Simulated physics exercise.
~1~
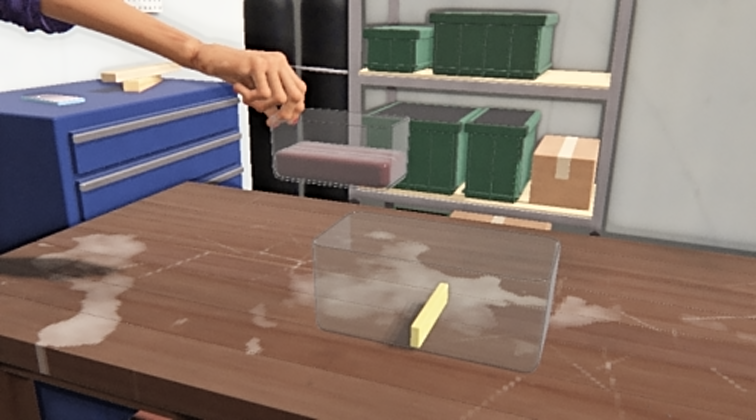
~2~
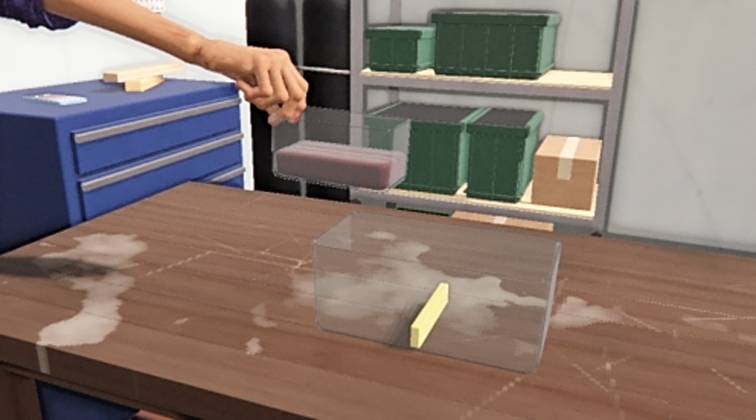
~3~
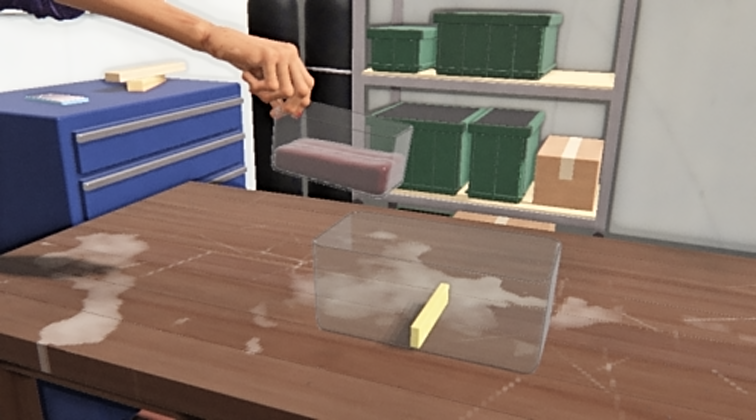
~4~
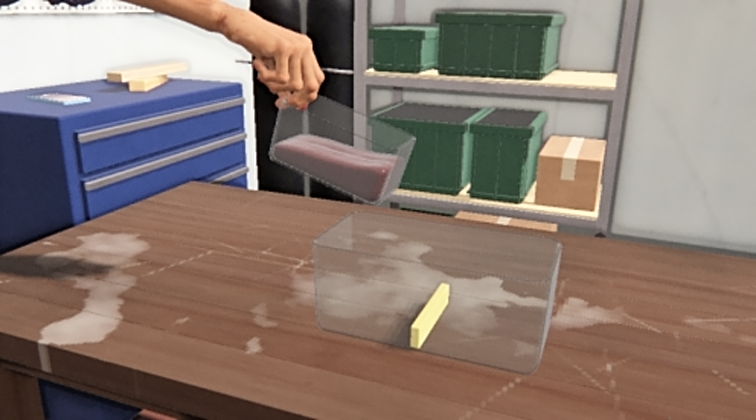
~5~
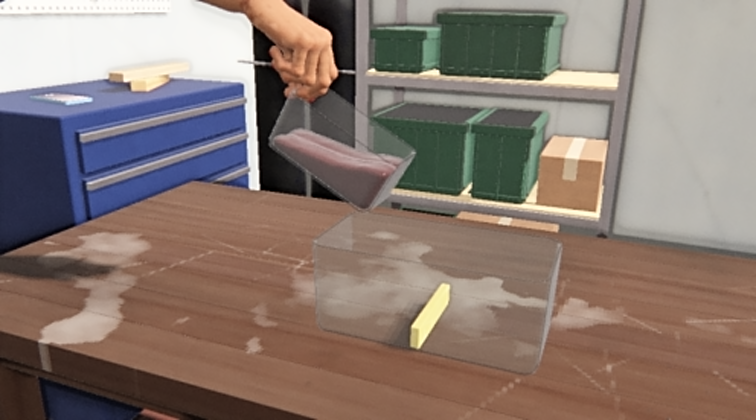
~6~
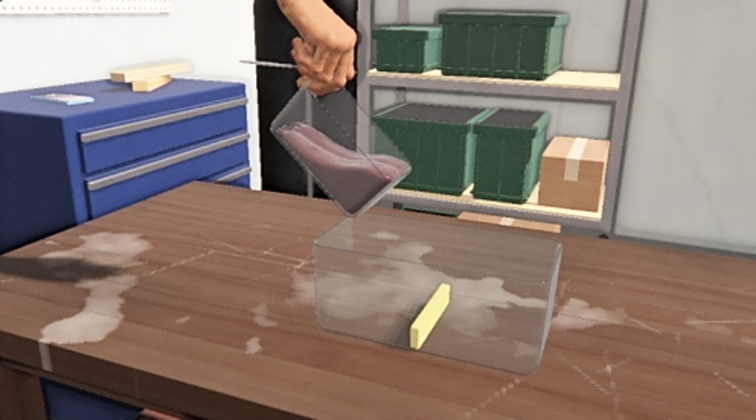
Clear container of dark pink liquid tilting steadily rightward in a person's hand above a clear divided basin on a wooden workbench.
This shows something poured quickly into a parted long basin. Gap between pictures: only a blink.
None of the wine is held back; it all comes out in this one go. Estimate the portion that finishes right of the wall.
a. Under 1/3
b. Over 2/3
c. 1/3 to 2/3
(a) Under 1/3.
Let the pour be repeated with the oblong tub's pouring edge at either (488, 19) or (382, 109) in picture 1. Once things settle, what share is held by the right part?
You'd get around 75 per cent and then around 15 per cent.
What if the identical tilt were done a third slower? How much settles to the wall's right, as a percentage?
It comes to around 35 per cent.
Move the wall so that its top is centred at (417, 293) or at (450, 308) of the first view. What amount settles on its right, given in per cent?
It would come to roughly 45 per cent the first time and roughly 10 per cent the second.
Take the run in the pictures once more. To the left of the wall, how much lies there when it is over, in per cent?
It comes to some 75 per cent.
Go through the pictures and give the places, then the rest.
It leans 0°; its right rim is at (400, 124); the wine meets the walls at (289, 146) and (399, 158); the long basin's rim runs from (332, 227) to (555, 260); the wall's top is at (431, 305), in the first frame.
It leans 2°; its right rim is at (401, 127); the wine meets the walls at (289, 146) and (399, 159), in the second frame.
It leans 8°; its right rim is at (404, 134); the wine meets the walls at (289, 143) and (399, 161), in the third frame.
It leans 17°; its right rim is at (406, 145); the wine meets the walls at (289, 139) and (399, 163), in the fourth frame.
It leans 30°; its right rim is at (406, 160); the wine meets the walls at (287, 134) and (399, 165), in the fifth frame.
It leans 43°; its right rim is at (402, 176); the wine meets the walls at (292, 126) and (405, 169), in the sixth frame.
A moment on, the oblong tub is tipped right over and 19 per cent is still to pour, 52 is left of the wall and 16 right of it.
Next, the oblong tub is tipped right over and 6 per cent is still to pour, 68 is left of the wall and 23 right of it.
Then the oblong tub is tipped right over and 0 per cent is still to pour, 73 is left of the wall and 26 right of it.
Later the oblong tub is tipped right over and 0 per cent is still to pour, 73 is left of the wall and 26 right of it.
Finally, 73 per cent lies left of the wall, 26 right of it and 1 outside.
